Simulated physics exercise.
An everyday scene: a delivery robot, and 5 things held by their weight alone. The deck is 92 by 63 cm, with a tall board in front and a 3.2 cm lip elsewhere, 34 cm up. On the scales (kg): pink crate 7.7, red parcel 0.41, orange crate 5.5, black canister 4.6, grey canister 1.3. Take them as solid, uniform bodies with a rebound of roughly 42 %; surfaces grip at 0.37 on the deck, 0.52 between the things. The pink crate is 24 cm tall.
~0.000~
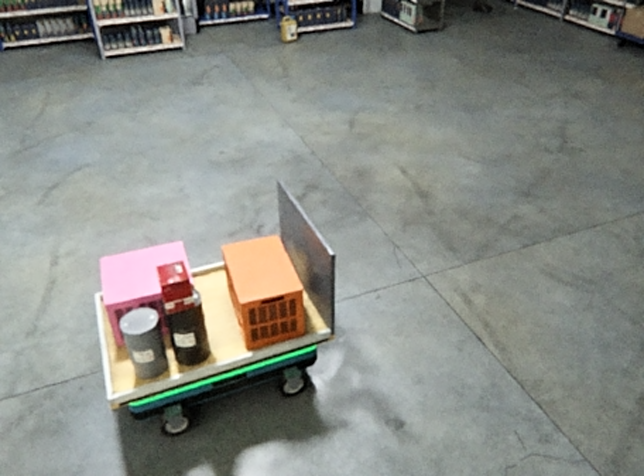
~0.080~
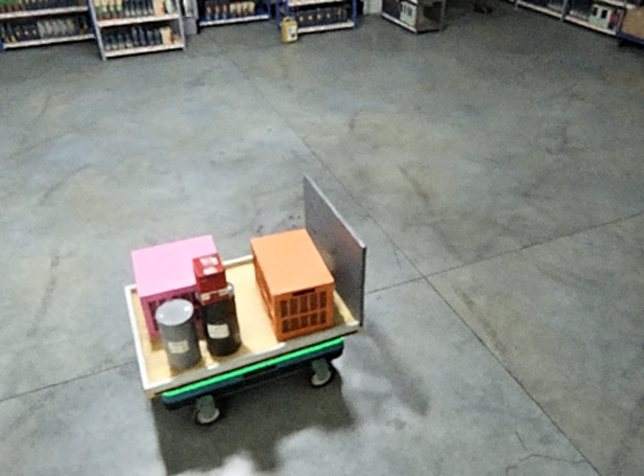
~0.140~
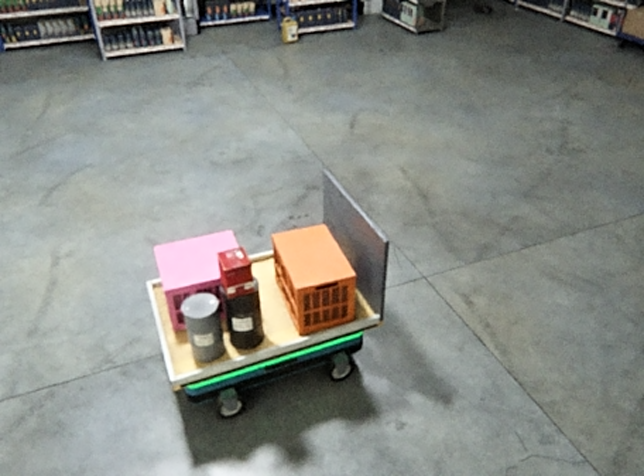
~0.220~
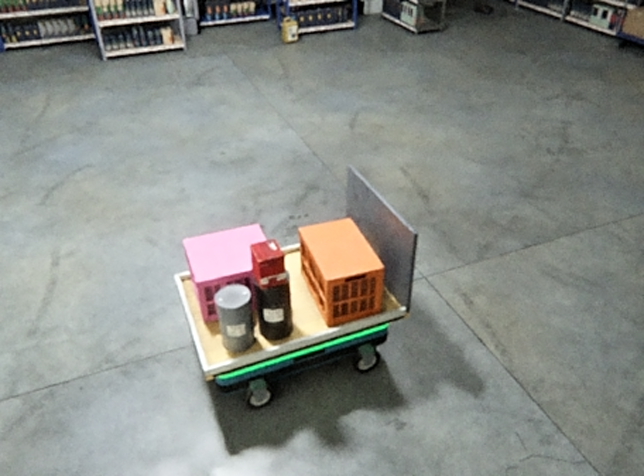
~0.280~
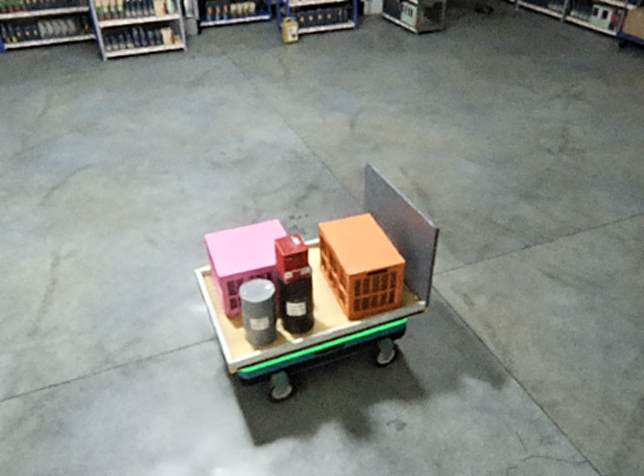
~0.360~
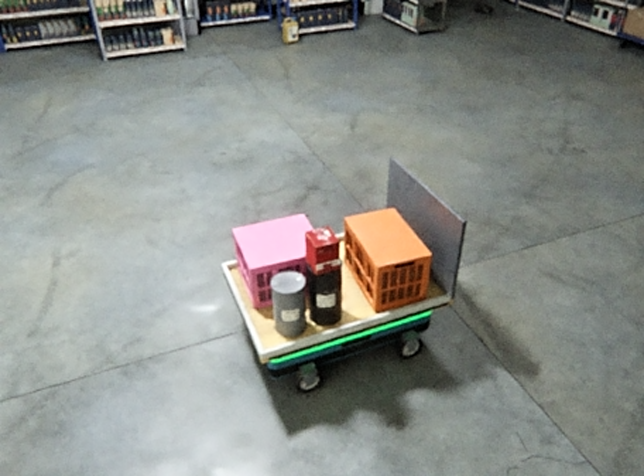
At the start, a low wheeled cart with a green light strip stands at the lower left of a concrete floor, carrying pink and orange crates, a red parcel and two canisters. It then rolls steadily rightward and slightly up the view, board end leading, while the load keeps its places on deck.
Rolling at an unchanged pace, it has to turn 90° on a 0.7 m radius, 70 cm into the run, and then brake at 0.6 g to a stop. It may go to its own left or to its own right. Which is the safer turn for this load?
Less is lost turning right.
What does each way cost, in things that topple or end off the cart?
Turning left 3, turning right 0.
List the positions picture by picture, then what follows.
In the first frame, 0 cm covered; pink crate (151, 292); red parcel (176, 287).
In the second frame, 14 cm covered; grey canister (180, 335); orange crate (291, 283).
In the third frame, 24 cm covered; black canister (244, 312); grey canister (204, 328).
In the fourth frame, 37 cm covered; orange crate (339, 270); black canister (274, 304).
In the fifth frame, 48 cm covered; grey canister (259, 313); orange crate (359, 265).
In the sixth frame, 61 cm covered; pink crate (280, 260); red parcel (322, 251).
Turning left. At 0.96 s, 163 cm covered, turned 64°; red parcel now off the cart; black canister 41° off upright; grey canister 9° off upright.
After 1.46 s, 233 cm covered, turned 90°; black canister now off the cart; pink crate moved 6 cm near (339, 144); grey canister 64° off upright.
In the end (3.3 s), off the cart, red parcel and black canister; toppled on the cart, grey canister; not toppled but over 10 cm from the start, pink crate; orange crate under 10 cm from the start. At the end, from the last picture's camera, pink crate near (333, 138), red parcel near (524, 159).
Turning right instead, nothing is lost, 0 of 5 in all.
